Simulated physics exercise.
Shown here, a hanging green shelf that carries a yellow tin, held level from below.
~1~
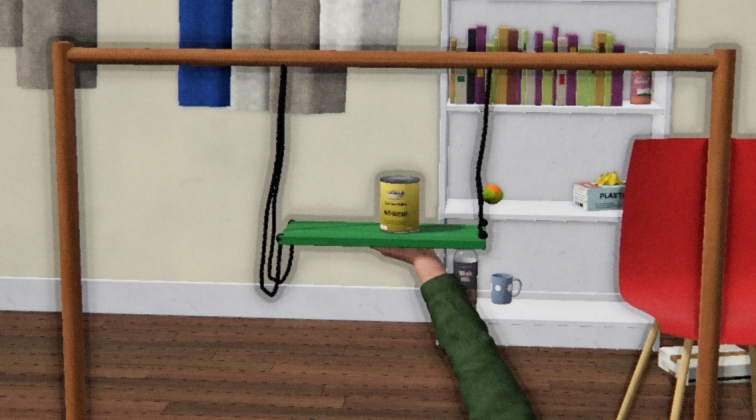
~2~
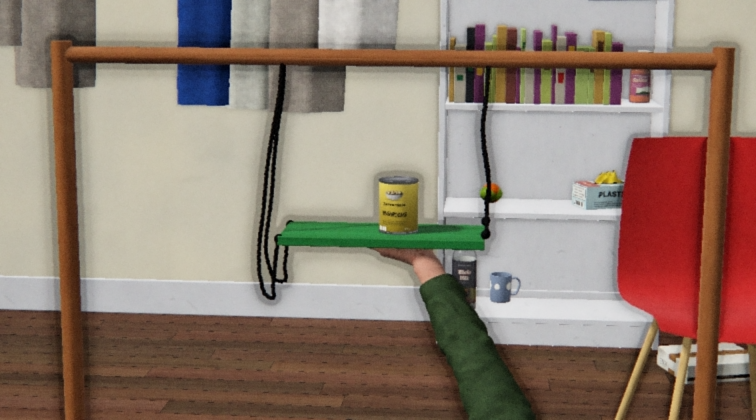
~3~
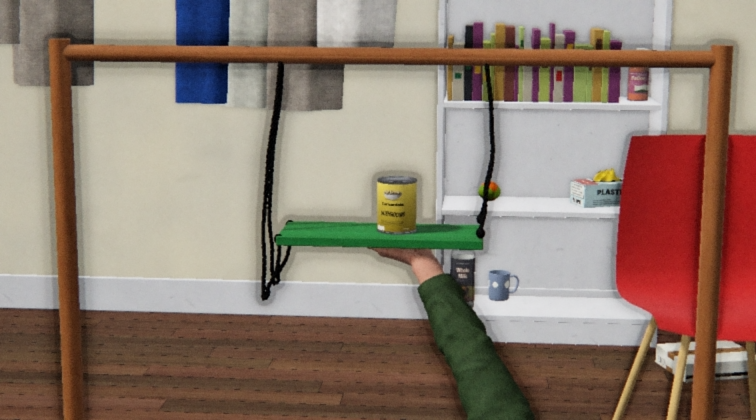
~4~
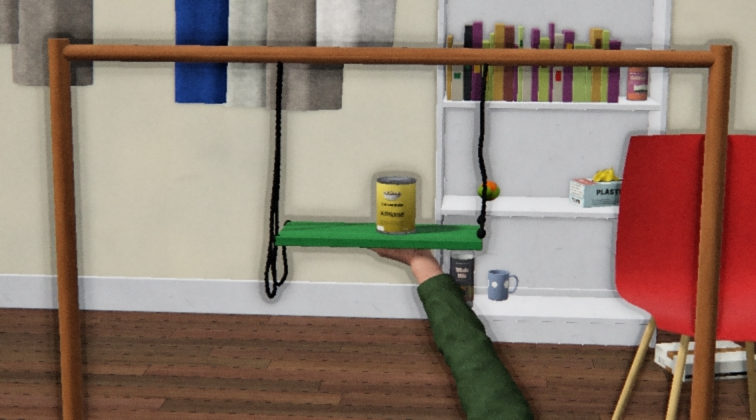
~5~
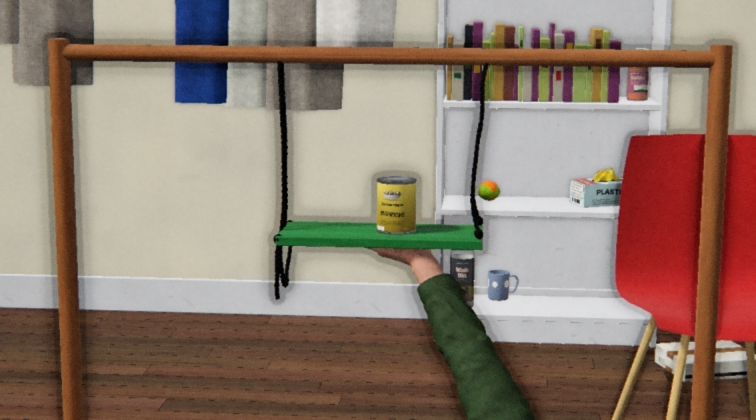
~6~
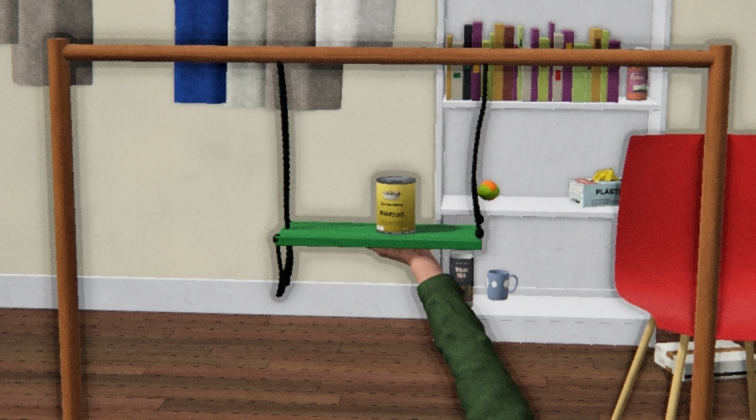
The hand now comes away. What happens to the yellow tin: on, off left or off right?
As it turns out, the yellow tin slides off to the left.
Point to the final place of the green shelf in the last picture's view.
Around (444, 292).
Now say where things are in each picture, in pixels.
Yellow tin (400, 205); green shelf (381, 243), in the first picture.
Yellow tin (399, 205), in the second picture.
Yellow tin (397, 205), in the third picture.
Yellow tin (396, 205); green shelf (378, 244), in the fourth picture.
Yellow tin (397, 205), in the fifth picture.
Yellow tin (396, 205); green shelf (378, 244); left cords slack, hanging in a loop; right cords almost straight, in the sixth picture.
Then, 0.76 s on from there, board tipped 36° down to the left; tin on the floor.
Then, 1.38 s on from there, board tipped 41° down to the left; tin on the floor.
In the end, board tipped 40° down to the left; tin on the floor. The yellow tin falls from the left end.
